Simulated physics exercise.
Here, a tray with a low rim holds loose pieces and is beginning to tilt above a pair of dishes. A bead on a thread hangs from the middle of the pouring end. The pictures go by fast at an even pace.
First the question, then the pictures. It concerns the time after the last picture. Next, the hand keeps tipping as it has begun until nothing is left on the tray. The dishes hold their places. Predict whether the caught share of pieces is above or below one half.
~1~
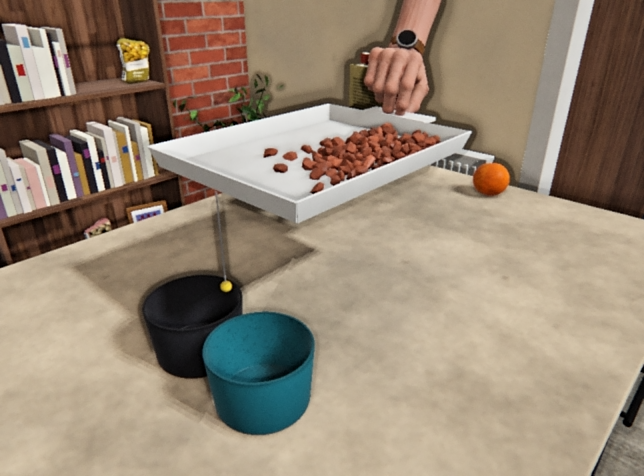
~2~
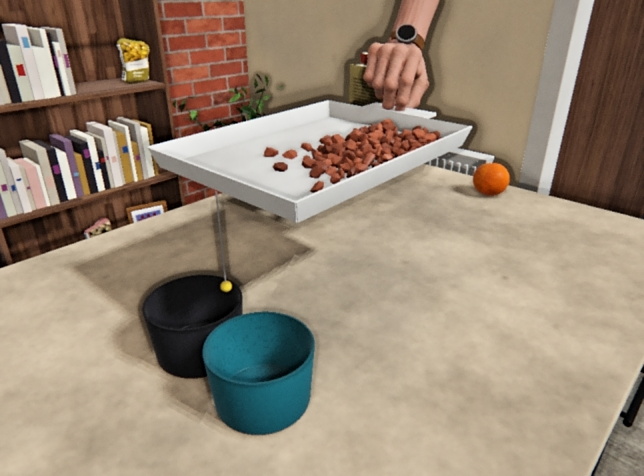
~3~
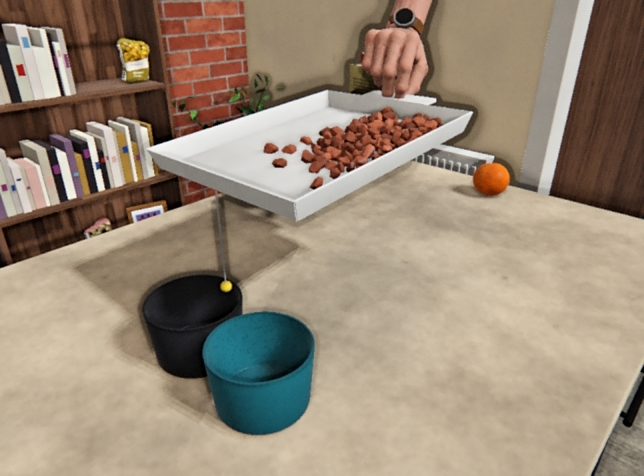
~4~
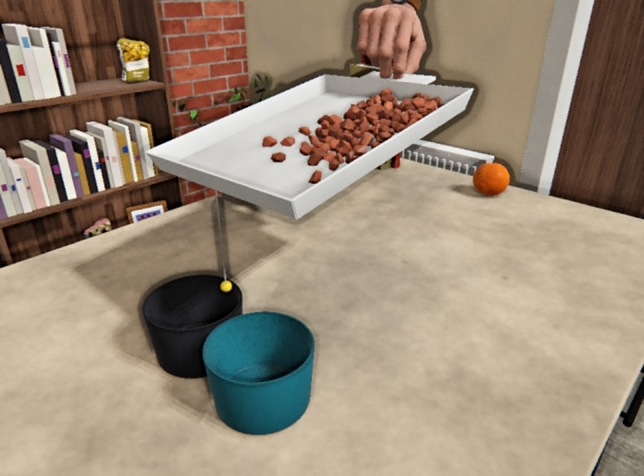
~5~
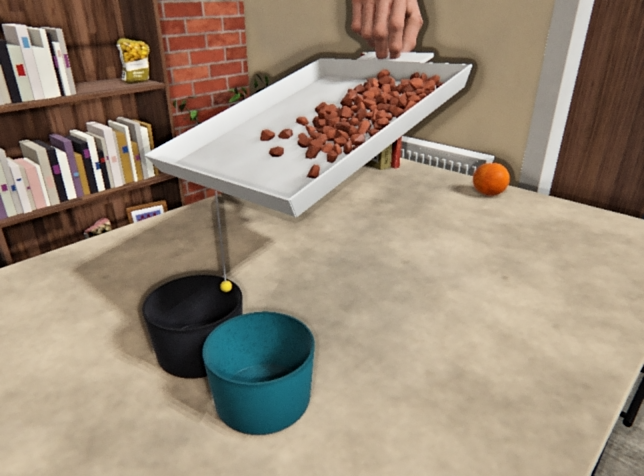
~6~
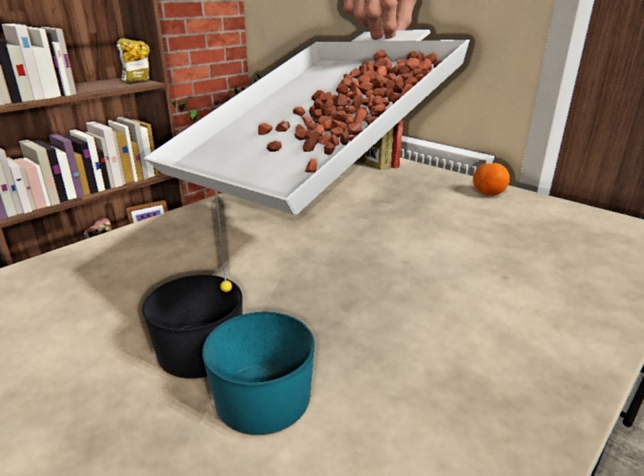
Below one half.
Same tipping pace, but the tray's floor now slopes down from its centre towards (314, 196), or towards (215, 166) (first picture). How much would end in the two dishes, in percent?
In turn, 50 percent and then 10 percent.
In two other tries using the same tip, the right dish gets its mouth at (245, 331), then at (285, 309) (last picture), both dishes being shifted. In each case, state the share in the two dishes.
40 per cent the first time, 0 per cent the second time.
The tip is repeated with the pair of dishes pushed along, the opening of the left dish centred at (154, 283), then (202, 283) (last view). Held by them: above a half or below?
The first try: Above a half. The second: Under half.
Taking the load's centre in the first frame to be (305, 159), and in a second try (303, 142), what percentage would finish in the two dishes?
You'd get 40 % the first time and 40 % the second.
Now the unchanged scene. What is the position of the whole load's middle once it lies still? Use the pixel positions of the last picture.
Last view, resting centre - approx. (135, 368).
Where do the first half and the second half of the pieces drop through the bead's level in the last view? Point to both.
First roughly (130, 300), then roughly (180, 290).
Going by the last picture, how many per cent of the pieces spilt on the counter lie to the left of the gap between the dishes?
Left fraction: Around 100 per cent.
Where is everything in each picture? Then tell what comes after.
Corners of the pouring end (157, 146) and (297, 198), level; middle of the load (378, 153), bits of crushed brick; left dish (155, 343); right dish (218, 396); bead on its thread (226, 286), in the first picture.
Corners of the pouring end (157, 147) and (296, 197), level; middle of the load (378, 150), in the second picture.
Corners of the pouring end (156, 148) and (295, 196), tipped barely, lowest at the left corner; middle of the load (378, 140), in the third picture.
Corners of the pouring end (154, 150) and (292, 195), tipped a little, lowest at the left corner; middle of the load (377, 126), in the fourth picture.
Corners of the pouring end (153, 153) and (290, 193), tipped clearly, lowest at the left corner; middle of the load (375, 111), in the fifth picture.
Corners of the pouring end (153, 155) and (287, 193), tipped clearly, lowest at the left corner; middle of the load (371, 96); left dish (155, 343); right dish (218, 396), in the sixth picture.
Just after the last frame, tray tipped steeply; the larger part on the tray; roughly a quarter in the air.
A moment on, tray tipped past a quarter turn; about a tenth on the tray; about a tenth in the right dish; roughly a quarter in the left dish; roughly two thirds outside both; about a tenth in the air.
Further on, tray tipped past a quarter turn; about a tenth in the right dish; roughly a quarter in the left dish; roughly two thirds outside both.
When it is over, tray tipped past a quarter turn; about a tenth in the right dish; roughly a quarter in the left dish; roughly two thirds outside both.
